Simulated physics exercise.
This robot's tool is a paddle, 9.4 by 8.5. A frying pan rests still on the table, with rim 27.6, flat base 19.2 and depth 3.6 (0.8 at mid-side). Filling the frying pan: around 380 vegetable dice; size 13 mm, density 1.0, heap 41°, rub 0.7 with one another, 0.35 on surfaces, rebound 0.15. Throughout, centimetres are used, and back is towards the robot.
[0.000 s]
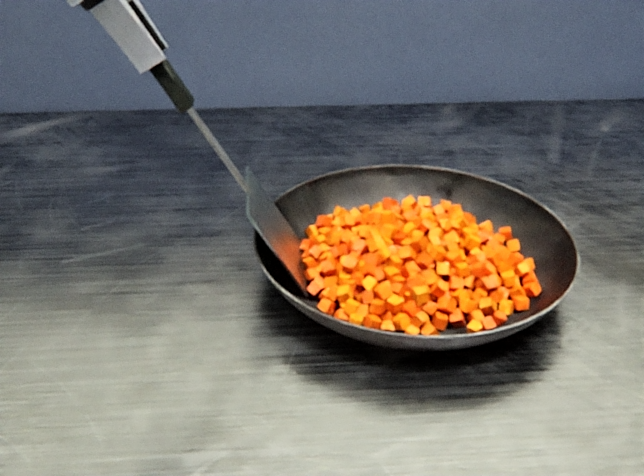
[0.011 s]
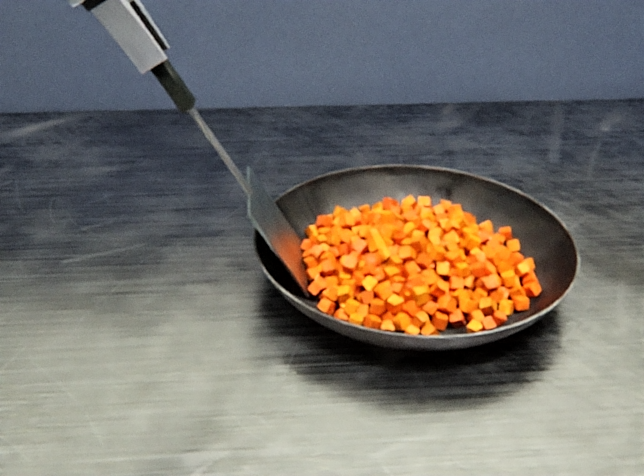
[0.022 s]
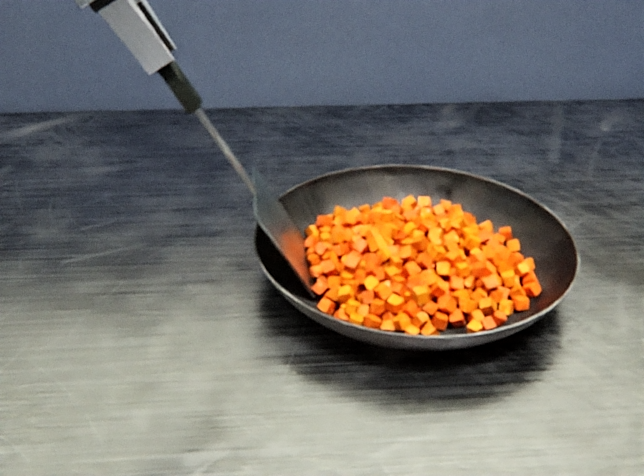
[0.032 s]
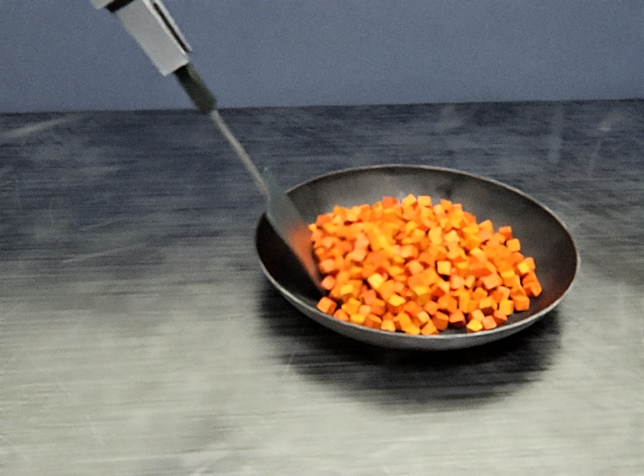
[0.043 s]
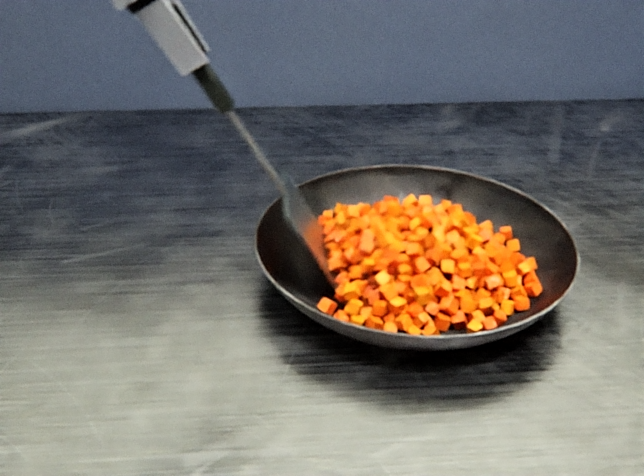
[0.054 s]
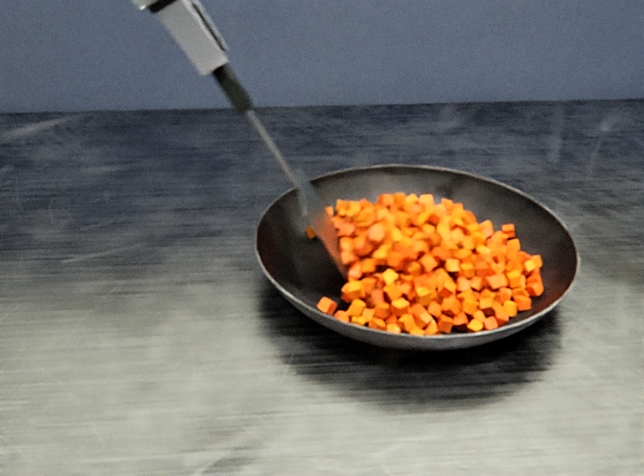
A robot's paddle, slanting into the left side of a dark frying pan full of orange vegetable dice, at first barely shifts to the right. It then moves further right through the pan, pushing the nearest dice together and baring dark pan behind it, while the pan stays still on the table.
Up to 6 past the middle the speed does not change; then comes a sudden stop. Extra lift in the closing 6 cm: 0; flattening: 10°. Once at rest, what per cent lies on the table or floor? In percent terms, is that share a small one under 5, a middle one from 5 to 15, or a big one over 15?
A middle one.
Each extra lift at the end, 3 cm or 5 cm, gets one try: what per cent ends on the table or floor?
Near 20 and 25 percent respectively.
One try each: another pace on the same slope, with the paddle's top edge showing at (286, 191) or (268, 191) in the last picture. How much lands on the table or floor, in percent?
I'd estimate some 10 and 5 in a hundred.
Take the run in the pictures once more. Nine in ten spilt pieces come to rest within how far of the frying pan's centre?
That works out to near 20 cm.
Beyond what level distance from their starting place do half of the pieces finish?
It works out to roughly 6 cm.
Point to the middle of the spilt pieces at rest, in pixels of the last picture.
Near (602, 262).
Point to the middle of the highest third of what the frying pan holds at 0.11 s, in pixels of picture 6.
It is centred at about (438, 237).
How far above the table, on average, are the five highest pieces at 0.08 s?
About 6 centimetres.
After 0.08 s, sloping 60°, highest piece 8 above the table; 378 in the frying pan.
After 0.11 s, sloping 57°, highest piece 9 above the table; 377 in the frying pan, 1 on the blade or in flight.
After 0.32 s, sloping 50°, highest piece 5 above the table; 344 in the frying pan, 32 on the table or floor, 2 on the blade or in flight.
After 1.37 s, sloping 50°, highest piece 5 above the table; 344 in the frying pan, 34 on the table or floor.
At rest, 344 in the frying pan, 34 on the table or floor. That is 9 % on the table or floor.
